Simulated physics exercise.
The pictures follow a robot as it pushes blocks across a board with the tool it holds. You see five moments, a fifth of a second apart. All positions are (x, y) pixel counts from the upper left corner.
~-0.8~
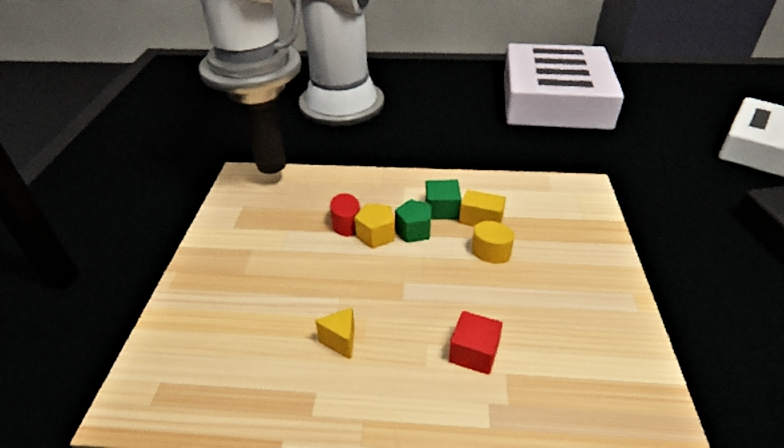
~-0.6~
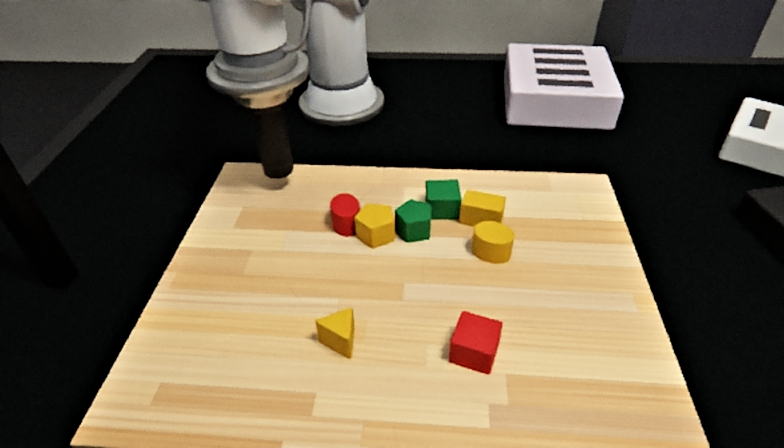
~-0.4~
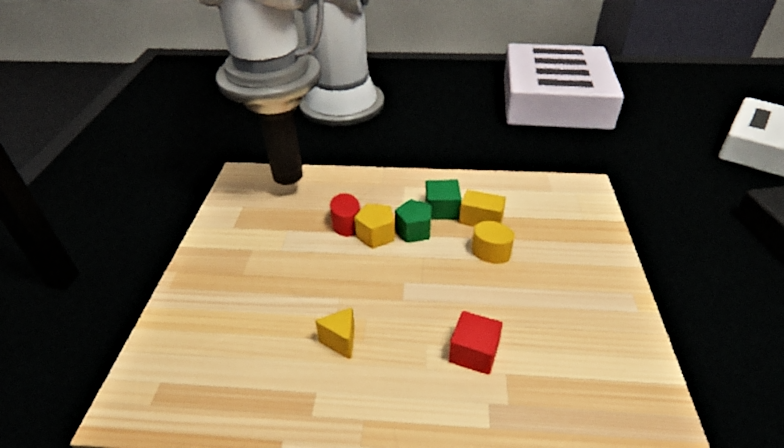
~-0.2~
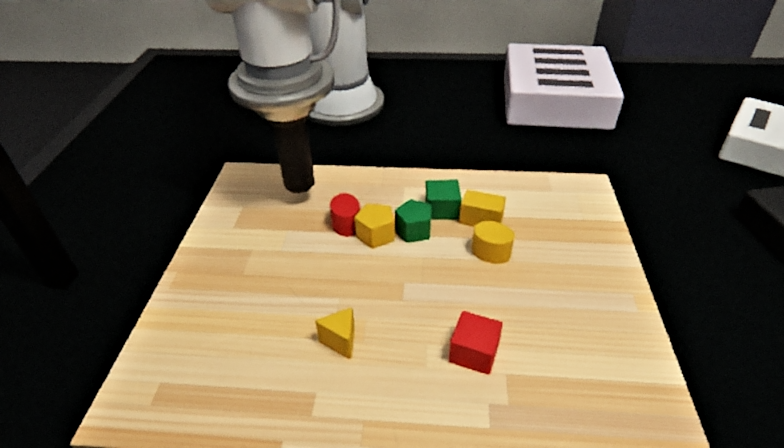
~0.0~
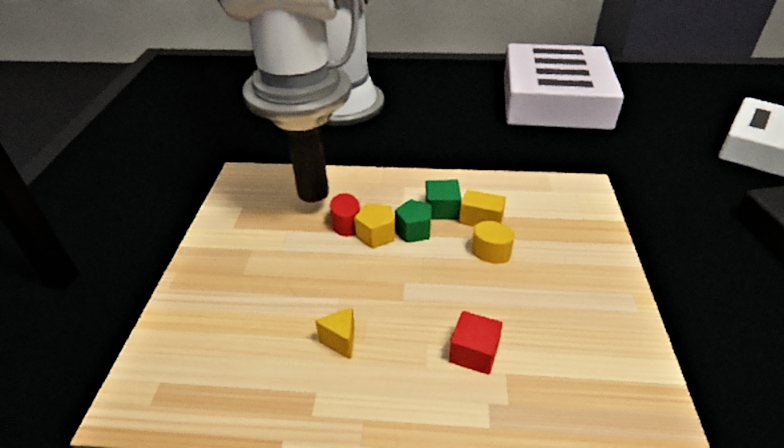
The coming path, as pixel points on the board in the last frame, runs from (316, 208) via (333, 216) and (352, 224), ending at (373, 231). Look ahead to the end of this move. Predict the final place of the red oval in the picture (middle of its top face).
It ends at (373, 232).
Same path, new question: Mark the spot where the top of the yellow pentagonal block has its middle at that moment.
Close to (409, 241).
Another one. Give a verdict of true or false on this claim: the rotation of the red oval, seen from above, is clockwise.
True - the claim holds.
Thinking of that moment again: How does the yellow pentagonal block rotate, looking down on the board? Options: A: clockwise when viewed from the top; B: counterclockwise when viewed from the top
The correct letter is B.
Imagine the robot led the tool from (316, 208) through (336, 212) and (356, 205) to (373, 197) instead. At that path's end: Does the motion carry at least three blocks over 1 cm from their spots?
The answer is no.
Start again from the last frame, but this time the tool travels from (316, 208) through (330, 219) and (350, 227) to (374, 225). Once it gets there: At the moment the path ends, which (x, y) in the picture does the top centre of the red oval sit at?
(375, 226)
What follows on the original path. Halfway along, tool (341, 206); red oval (358, 217), turned 35° clockwise; yellow pentagonal block (391, 225), turned 25° anticlockwise; green pentagonal block (417, 210).
At the end, tool (372, 216); red oval (373, 232), turned 95° clockwise; yellow pentagonal block (409, 241), turned 75° anticlockwise; green pentagonal block (417, 210); green square block still.
